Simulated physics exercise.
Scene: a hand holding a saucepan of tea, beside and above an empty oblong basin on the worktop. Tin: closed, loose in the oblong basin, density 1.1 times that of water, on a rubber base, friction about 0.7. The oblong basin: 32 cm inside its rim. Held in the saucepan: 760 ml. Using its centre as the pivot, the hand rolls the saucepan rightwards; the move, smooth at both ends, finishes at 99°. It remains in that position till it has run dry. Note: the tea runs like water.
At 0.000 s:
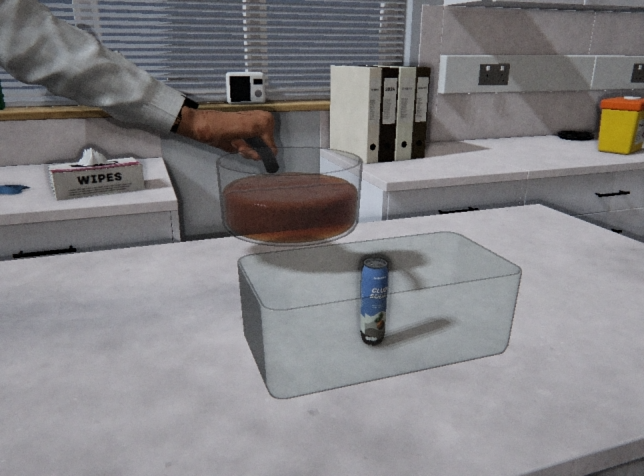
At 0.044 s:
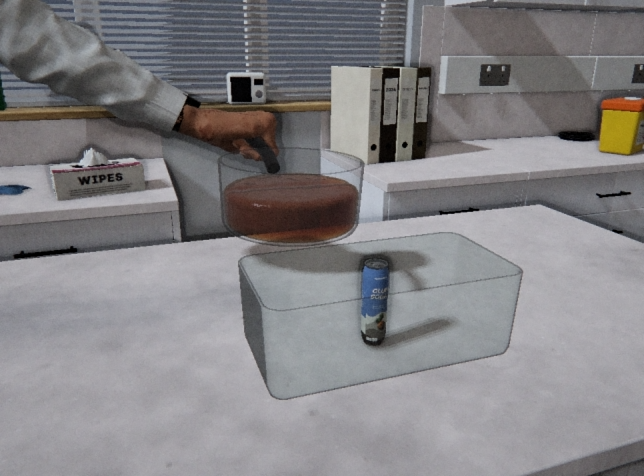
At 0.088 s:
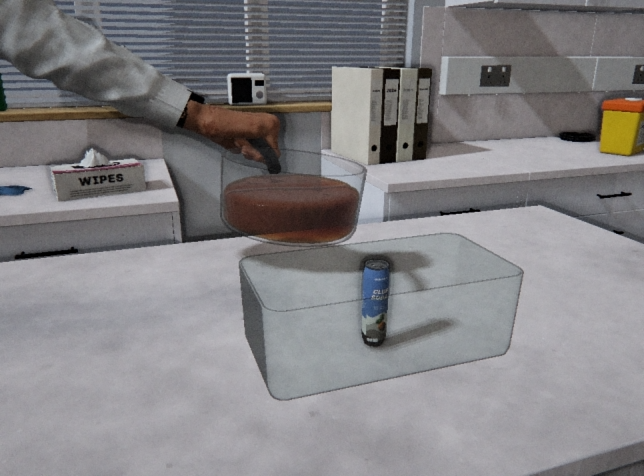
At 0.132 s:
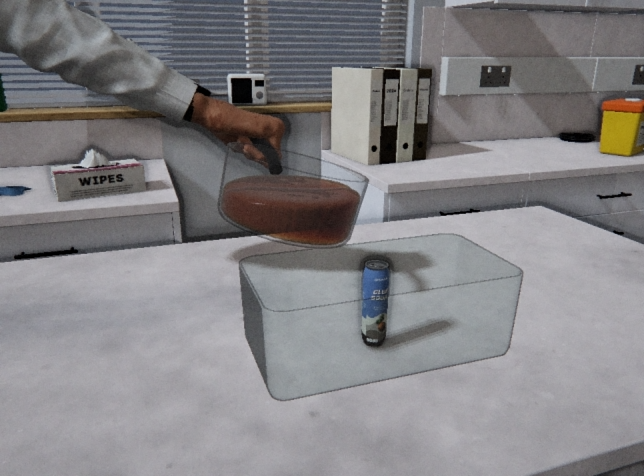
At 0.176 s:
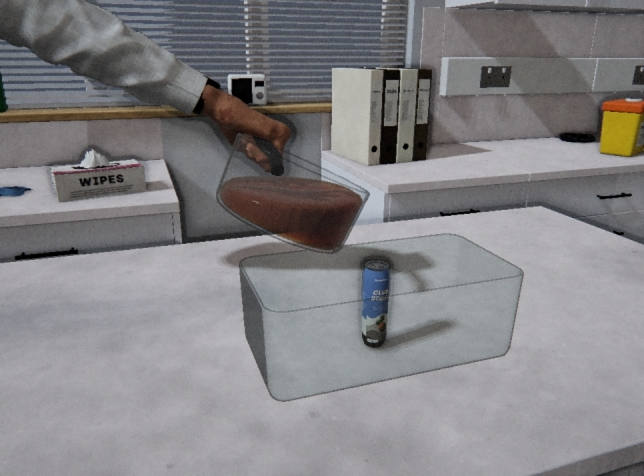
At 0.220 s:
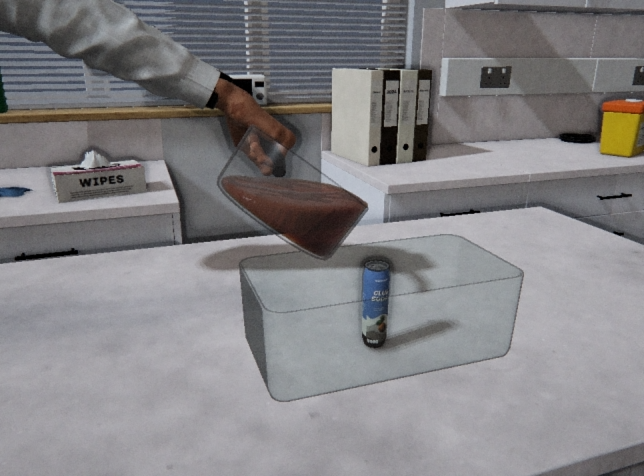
The clip opens with a hand holding a clear, round pan of reddish-brown liquid above an oblong see-through basin, where a blue tin stands upright on a pale worktop. Slowly at first, then faster, the hand tilts the pan rightwards, its right edge dipping steeply while the basin and tin stay still.
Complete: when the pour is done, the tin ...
... remains on its base.
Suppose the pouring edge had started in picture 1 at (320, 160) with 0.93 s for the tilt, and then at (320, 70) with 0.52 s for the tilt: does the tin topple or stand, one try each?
The tin stays vertical the first time and overturns the second time.
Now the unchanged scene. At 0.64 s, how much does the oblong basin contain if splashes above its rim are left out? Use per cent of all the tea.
Value: Approx. 88 %.
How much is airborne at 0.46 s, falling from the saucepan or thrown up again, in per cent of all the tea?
I'd put it at about 30 percent.
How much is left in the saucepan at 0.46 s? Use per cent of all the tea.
Roughly 26 per cent.
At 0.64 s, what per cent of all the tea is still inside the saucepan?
9 %.
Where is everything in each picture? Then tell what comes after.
Tilt 0°; pouring edge (356, 157); surface from (222, 191) to (350, 181); the oblong basin's rim runs from (249, 283) to (487, 251); the tin's top is at (375, 267), in the first picture.
Tilt 2°; pouring edge (357, 160); surface from (223, 191) to (351, 182), in the second picture.
Tilt 7°; pouring edge (360, 166); surface from (223, 191) to (352, 184), in the third picture.
Tilt 15°; pouring edge (361, 177); surface from (223, 190) to (353, 187), in the fourth picture.
Tilt 25°; pouring edge (362, 190); surface from (222, 187) to (356, 190), in the fifth picture.
Tilt 38°; pouring edge (359, 205); surface from (221, 182) to (354, 194); 1 per cent is over the edge, in the sixth picture.
Then, 0.46 s in, the tilt is 96° and 27 per cent is still to pour; the tin stands where it began.
Then, 0.64 s in, the tilt is 99° and 9 per cent is still to pour; the tin stands 1 cm from where it began.
Then, 0.82 s in, the tilt is 99° and 2 per cent is still to pour; the tin stands 1 cm from where it began.
Then, 1.02 s in, the tilt is 99° and 0 per cent is still to pour; the tin stands 1 cm from where it began.
Finally, the tin stands 1 cm from where it began.
